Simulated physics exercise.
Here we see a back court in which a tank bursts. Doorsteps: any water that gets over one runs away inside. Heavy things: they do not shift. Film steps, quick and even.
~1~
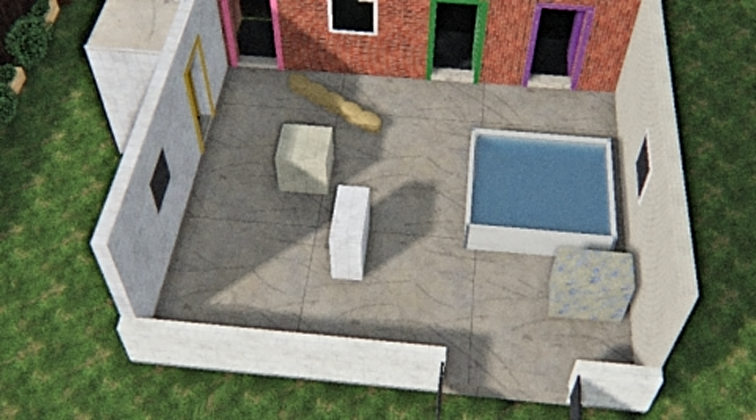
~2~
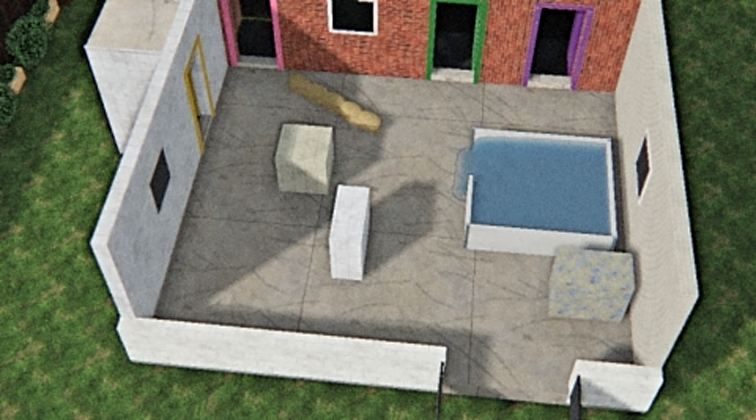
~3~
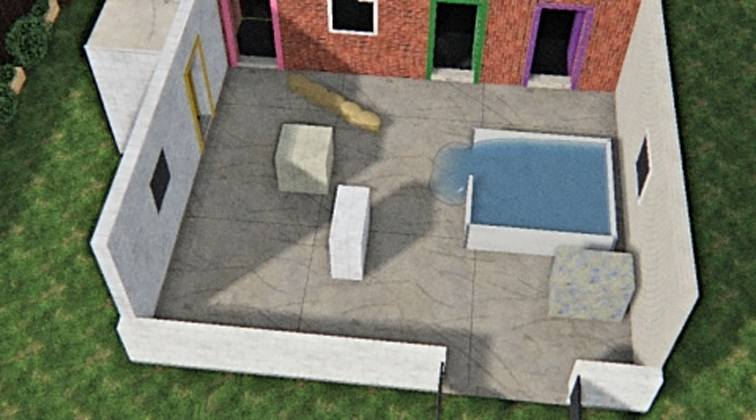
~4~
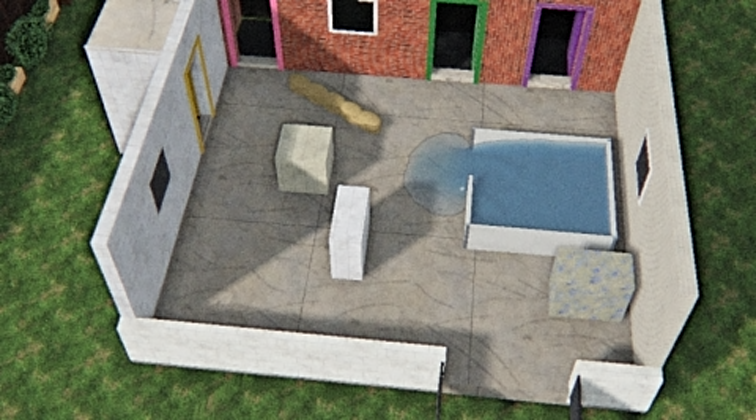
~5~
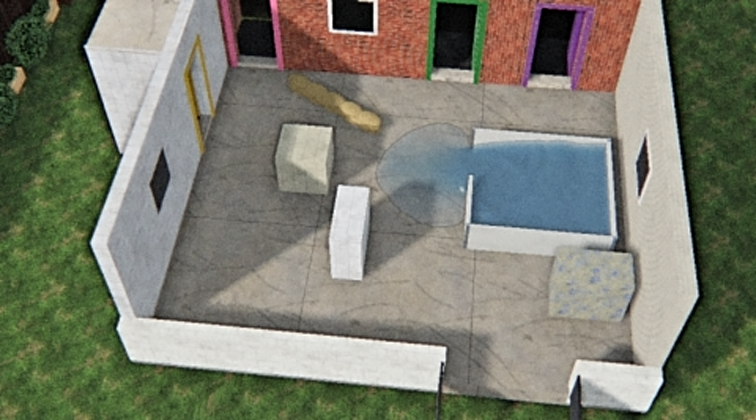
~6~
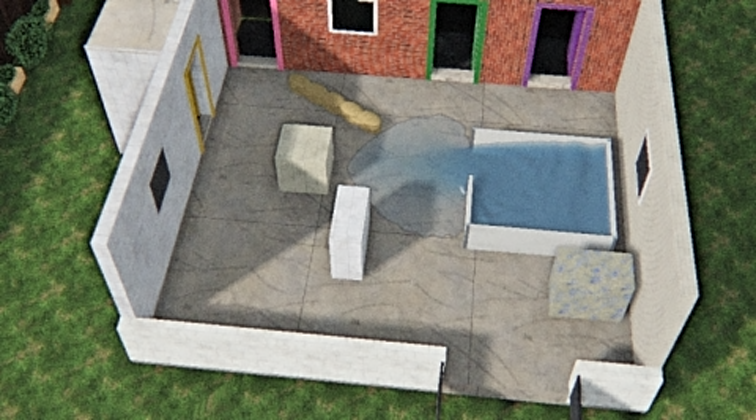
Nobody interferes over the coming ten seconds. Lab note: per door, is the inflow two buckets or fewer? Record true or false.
Pink door false; yellow door false; green door true; purple door true.
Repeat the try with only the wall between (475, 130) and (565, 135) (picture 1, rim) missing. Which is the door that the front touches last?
The yellow-painted one is last in line.
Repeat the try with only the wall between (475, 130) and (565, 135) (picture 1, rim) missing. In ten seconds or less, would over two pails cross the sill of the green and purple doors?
The green door tops the limit, while the purple door tops the limit.
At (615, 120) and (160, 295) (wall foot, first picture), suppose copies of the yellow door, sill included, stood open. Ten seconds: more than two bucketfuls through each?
Falls short, then goes past it.
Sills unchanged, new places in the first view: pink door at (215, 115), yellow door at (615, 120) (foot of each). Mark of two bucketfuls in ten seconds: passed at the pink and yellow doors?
The pink one crosses the limit, while the yellow one remains below the limit.
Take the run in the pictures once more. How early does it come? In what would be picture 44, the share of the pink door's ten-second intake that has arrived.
Some 65 per cent.
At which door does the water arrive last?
Last comes the one in purple.
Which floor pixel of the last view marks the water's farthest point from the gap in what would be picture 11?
Estimated pixel: (260, 138).
A moment on, water covers 20 % of the floor; the pink door not reached, the yellow door not reached, the green door not reached, the purple door not reached.
Next, water covers 35 % of the floor; the pink door not reached, the yellow door wet at the sill, nothing in, the green door not reached, the purple door not reached.
Then, water covers 50 % of the floor; the pink door under two buckets in, the yellow door over two buckets in, the green door wet at the sill, nothing in, the purple door not reached.
Later, water covers 65 % of the floor; the pink door over two buckets in, the yellow door far over two buckets in, the green door wet at the sill, nothing in, the purple door not reached.
In the end, water covers 75 % of the floor; the pink door over two buckets in, the yellow door far over two buckets in, the green door wet at the sill, nothing in, the purple door wet at the sill, nothing in.
